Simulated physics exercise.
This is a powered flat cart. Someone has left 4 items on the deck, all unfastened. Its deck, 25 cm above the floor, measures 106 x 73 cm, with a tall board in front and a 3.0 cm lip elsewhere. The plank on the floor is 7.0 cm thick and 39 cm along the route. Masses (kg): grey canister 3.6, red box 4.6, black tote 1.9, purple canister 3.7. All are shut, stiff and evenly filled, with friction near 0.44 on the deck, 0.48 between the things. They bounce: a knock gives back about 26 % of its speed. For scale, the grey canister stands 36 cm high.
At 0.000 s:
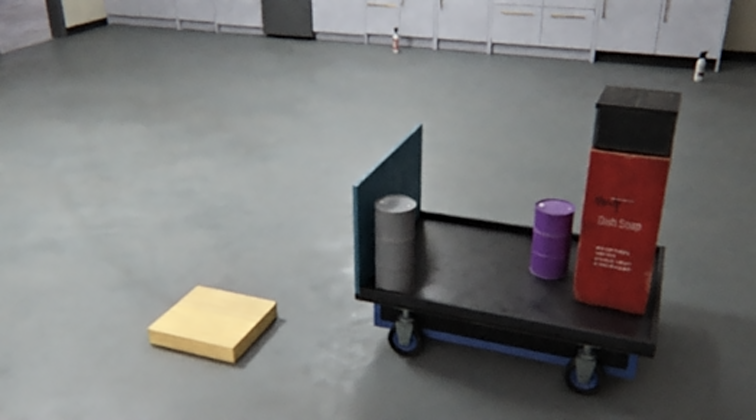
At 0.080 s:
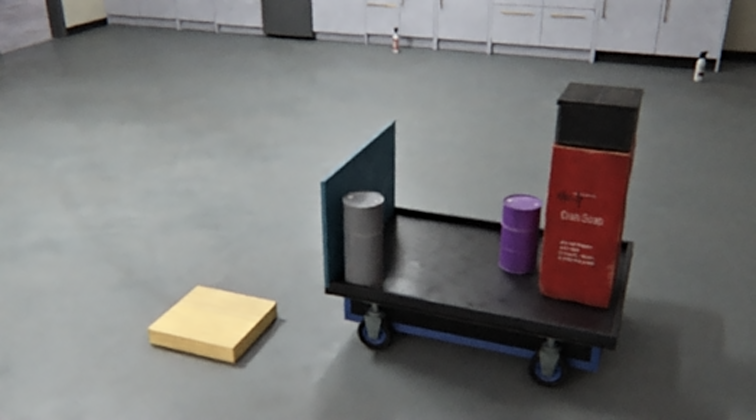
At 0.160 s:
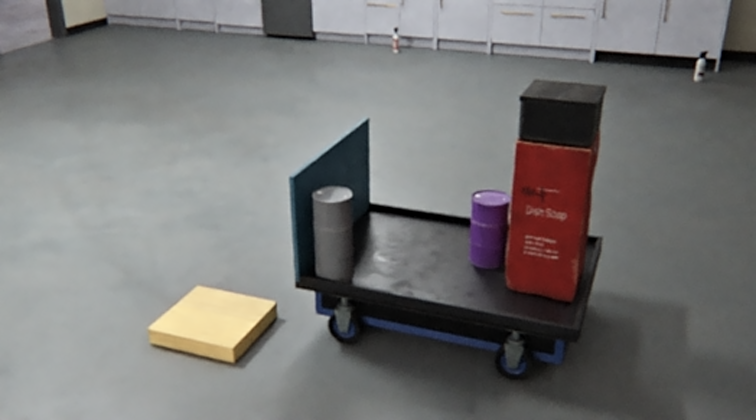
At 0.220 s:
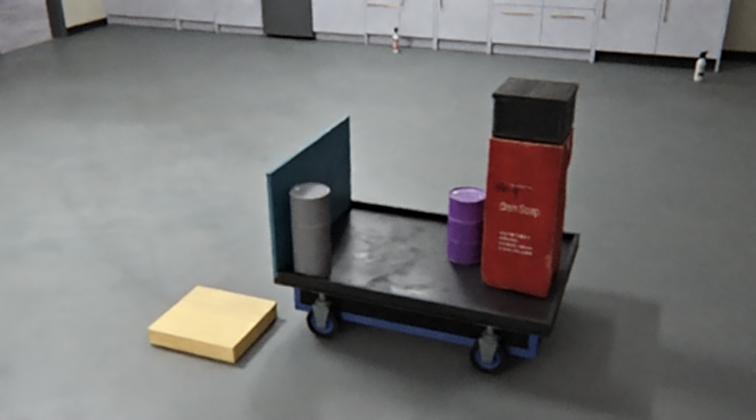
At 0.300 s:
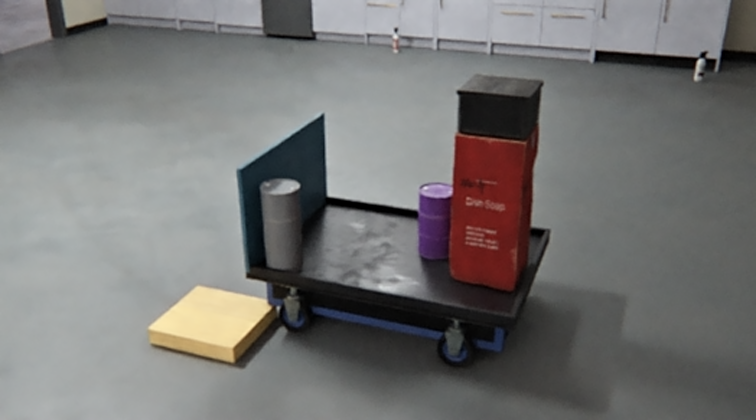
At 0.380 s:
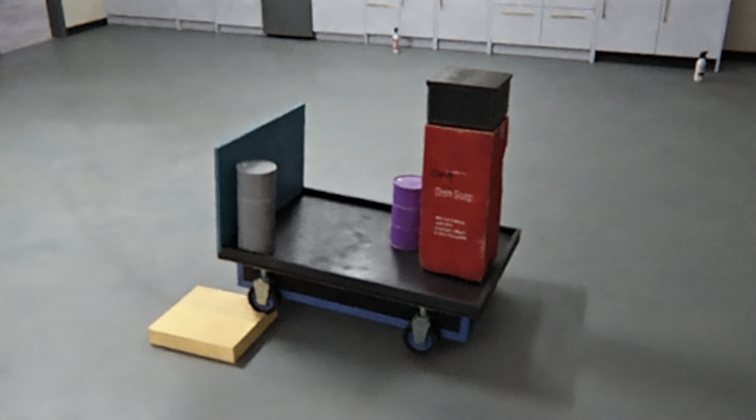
Flat cart carrying a grey canister, purple canister and red box topped by a black tote rolling left to a yellow plank.
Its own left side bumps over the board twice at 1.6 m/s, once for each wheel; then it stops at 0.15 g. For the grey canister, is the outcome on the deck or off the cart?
The grey canister stays on the cart.
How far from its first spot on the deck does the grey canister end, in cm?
About 48 cm.
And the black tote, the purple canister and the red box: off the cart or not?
The black tote finishes off the cart; the purple canister ends on the deck; the red box ends off the cart.
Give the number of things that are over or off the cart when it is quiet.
4 of them.
After 0.78 s, cart has run 125 cm; grey canister 50° off upright near (171, 170); purple canister 8° off upright; black tote moved 5 cm.
After 1.18 s, cart has run 189 cm; grey canister on its side near (99, 183); purple canister 58° off upright; black tote 37° off upright.
After 1.58 s, cart has run 242 cm; red box and black tote now off the cart; grey canister on its side near (13, 163); purple canister on its side.
After 2.18 s, cart has run 278 cm; grey canister on its side; purple canister on its side.
In the end (4.4 s), off the cart, red box and black tote; toppled on the deck, grey canister and purple canister.
